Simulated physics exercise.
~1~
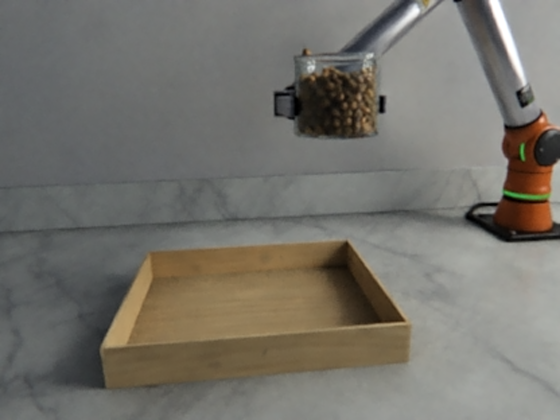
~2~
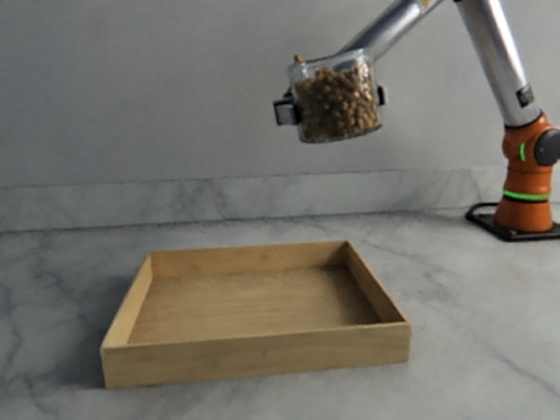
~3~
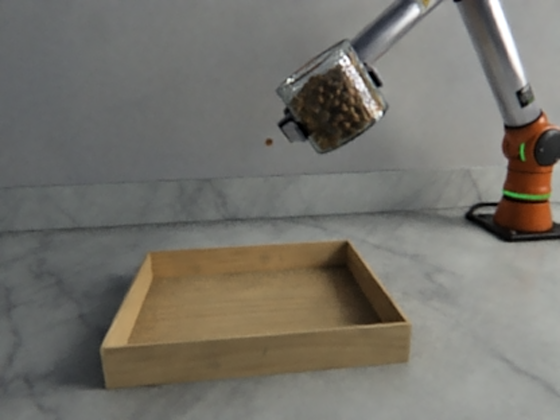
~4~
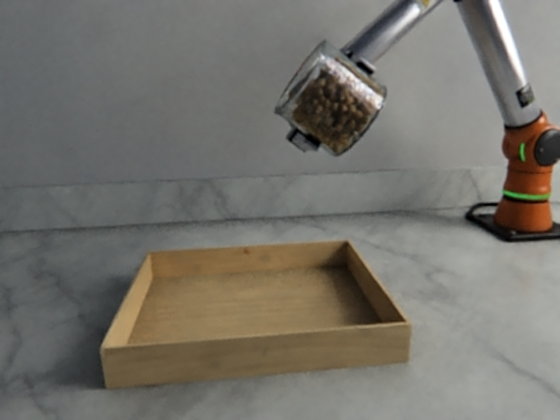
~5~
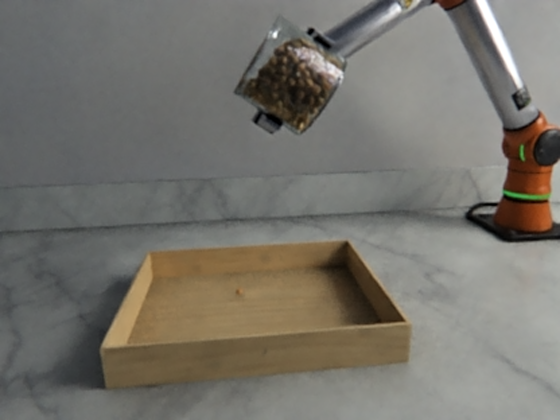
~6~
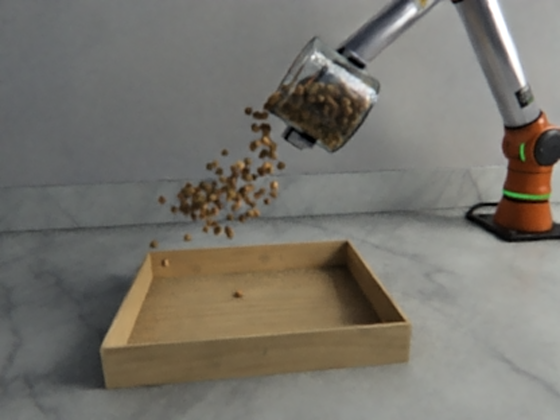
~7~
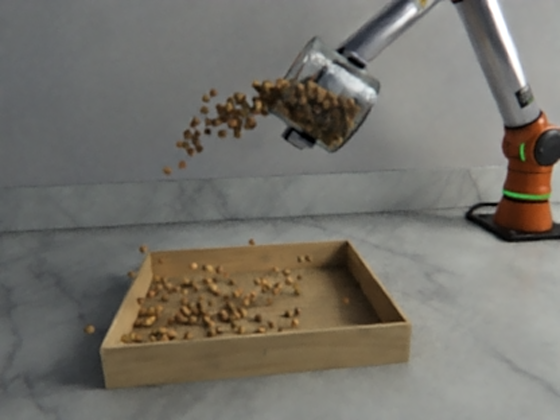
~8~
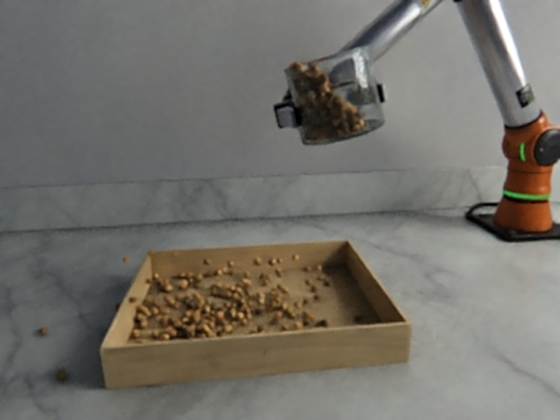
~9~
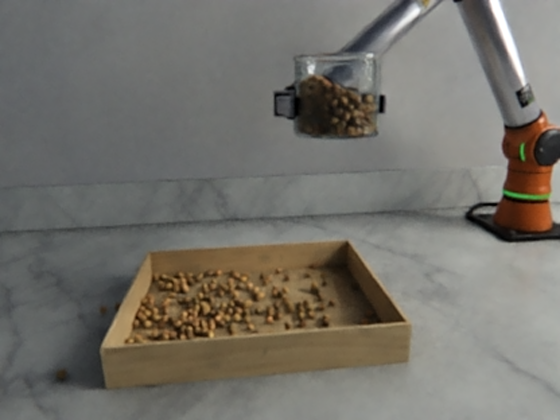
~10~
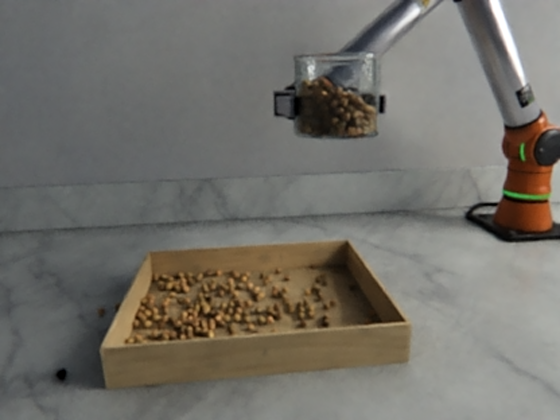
A robot arm tipped a clear cup of dried chickpeas to the left over a shallow wooden tray, flinging a stream of them out, then straightened it, leaving many in the tray, a good share still in the cup and a few on the table.
